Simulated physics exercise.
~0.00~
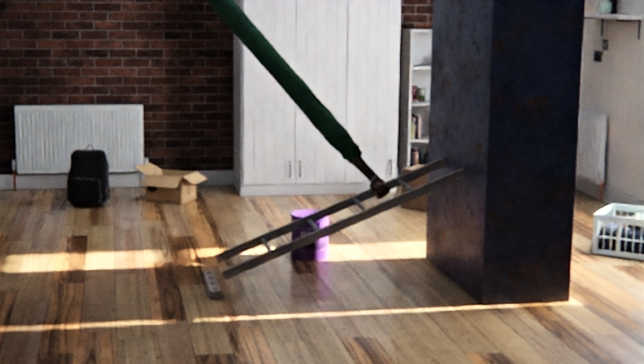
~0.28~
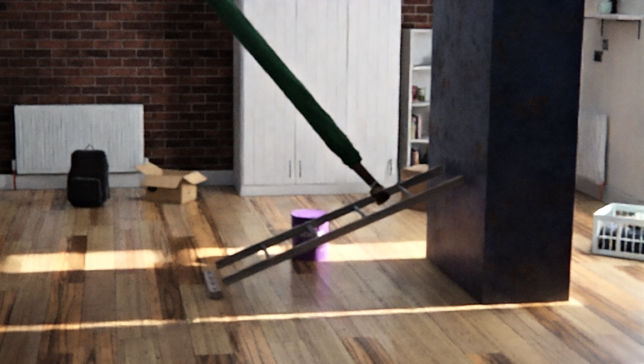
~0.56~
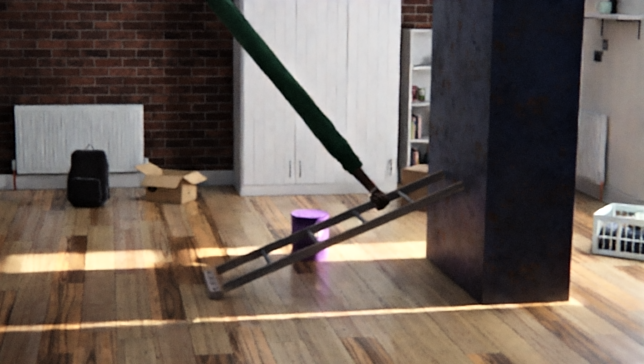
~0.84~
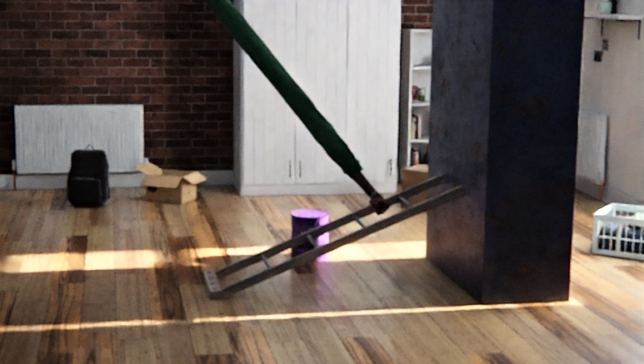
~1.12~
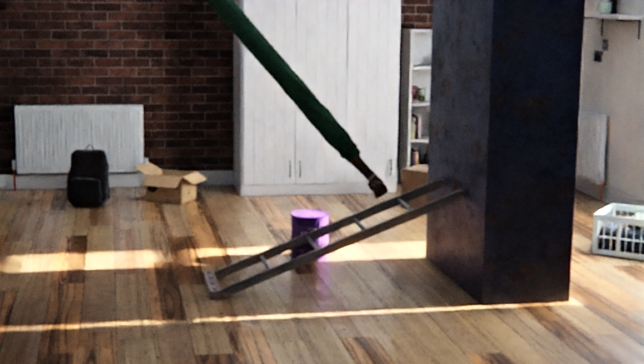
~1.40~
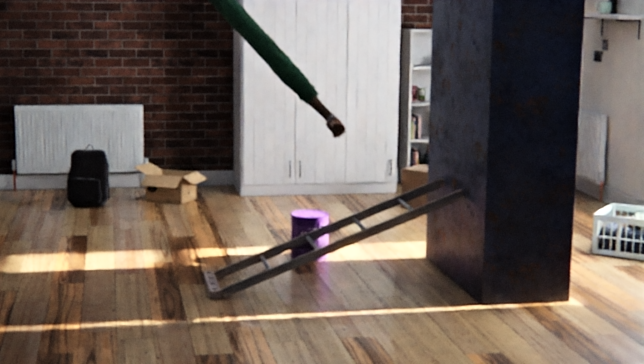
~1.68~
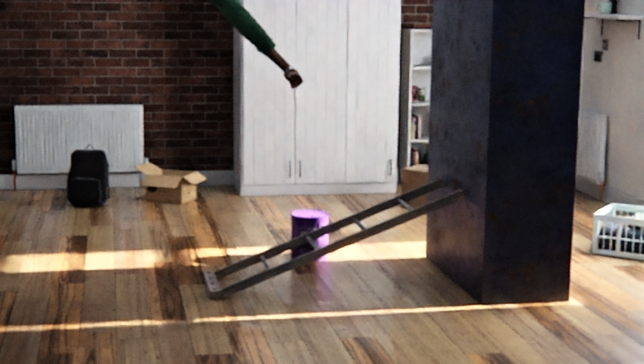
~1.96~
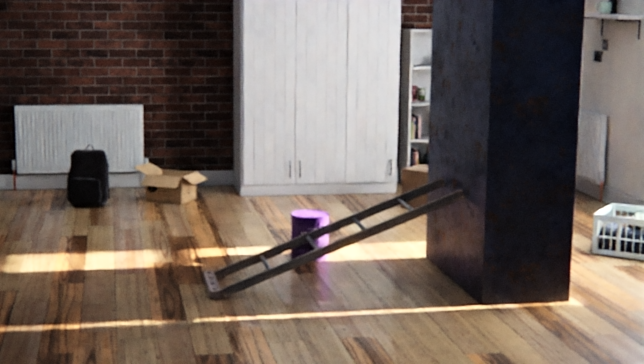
A grey ladder, held near its upper end by a green-sleeved arm reaching in from the top, slants against a dark pillar in a wood-floored room seen from a fixed, slightly raised view. A purple pail stands behind the ladder, with a black backpack, an open cardboard box and a white radiator at left, pale cupboards behind and a white basket at right. The hand lowers the ladder slightly, and its foot settles on the floor beside a small batten. The hand then lets go, draws back up to the left and leaves. The ladder stays propped against the pillar, still.
